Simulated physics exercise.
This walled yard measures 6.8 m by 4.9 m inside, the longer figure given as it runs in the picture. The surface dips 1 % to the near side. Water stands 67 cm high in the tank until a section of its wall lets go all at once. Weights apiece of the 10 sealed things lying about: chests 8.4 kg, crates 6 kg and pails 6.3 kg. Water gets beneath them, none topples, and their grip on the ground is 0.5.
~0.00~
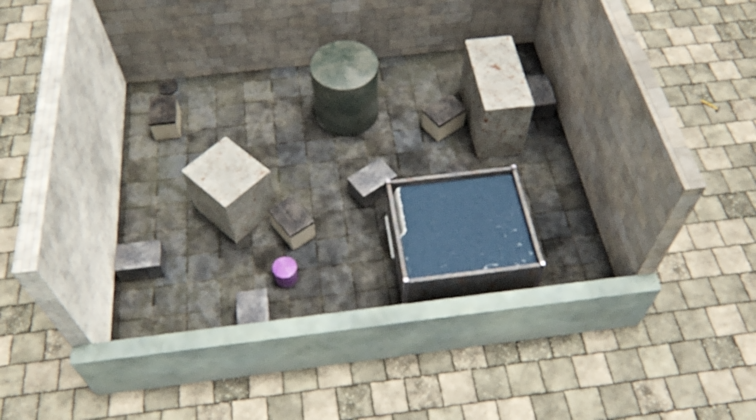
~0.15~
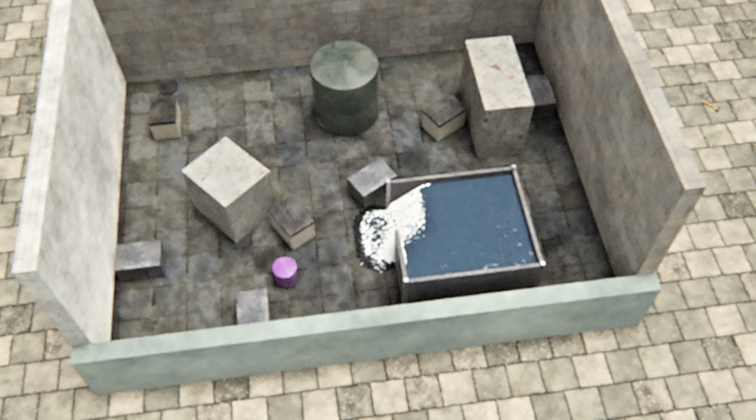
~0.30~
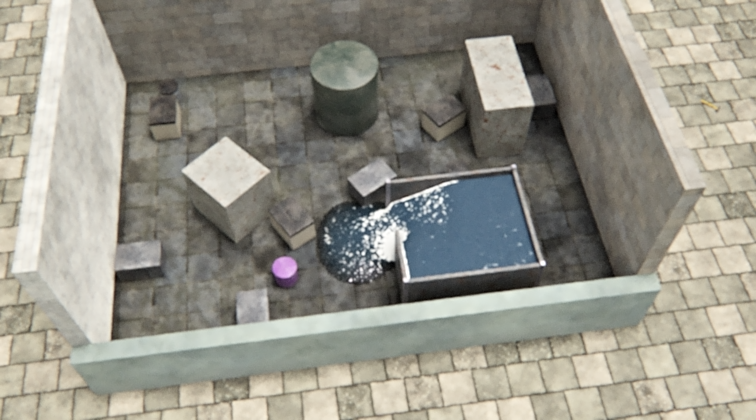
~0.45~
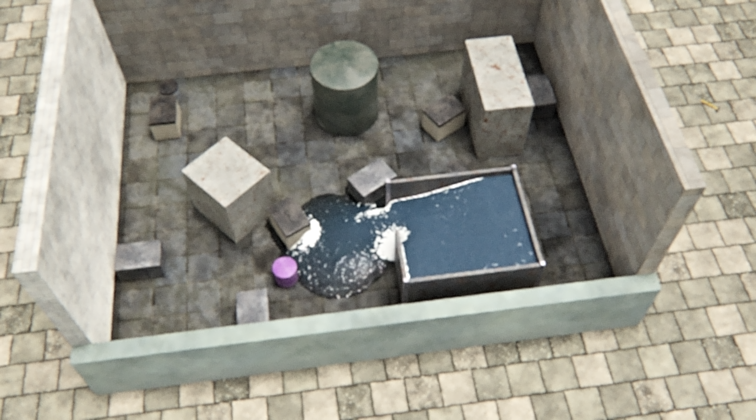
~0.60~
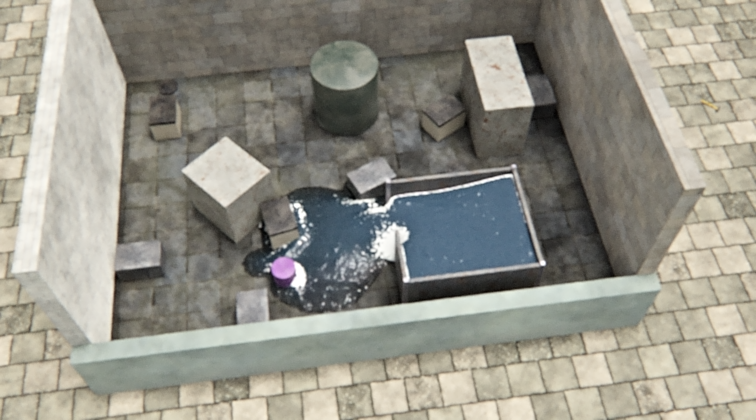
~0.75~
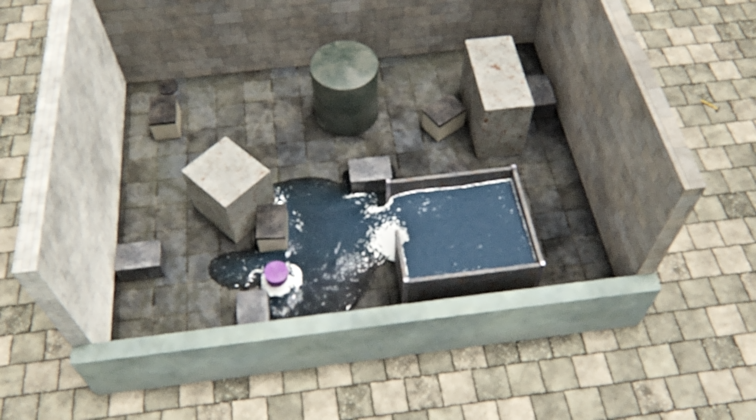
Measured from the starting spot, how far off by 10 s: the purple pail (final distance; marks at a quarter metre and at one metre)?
The purple pail gets carried off.
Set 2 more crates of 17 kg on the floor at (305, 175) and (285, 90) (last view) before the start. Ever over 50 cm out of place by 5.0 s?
In that order: More, short of it.
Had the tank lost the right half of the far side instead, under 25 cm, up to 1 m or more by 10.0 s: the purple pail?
In that case the purple pail stays put.
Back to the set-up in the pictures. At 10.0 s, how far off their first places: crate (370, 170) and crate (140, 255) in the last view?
In that order: 100 cm, 400 cm.
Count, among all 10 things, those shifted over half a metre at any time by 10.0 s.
7 of them.
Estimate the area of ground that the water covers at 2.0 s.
Roughly 16 m2.
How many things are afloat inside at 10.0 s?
At that moment 5.
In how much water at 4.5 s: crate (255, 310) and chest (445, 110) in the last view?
About 15 and 0 cm.
After 2.0 s the purple pail is near (116, 312), 2.2 m from its start, afloat; 4 afloat.
After 4.5 s the purple pail is near (142, 147), 3.0 m from its start, afloat; 6 afloat.
After 7.0 s the purple pail is near (264, 112), 2.8 m from its start, afloat; 6 afloat.
After 10.0 s the purple pail is near (333, 135), 2.3 m from its start, aground; 5 afloat.
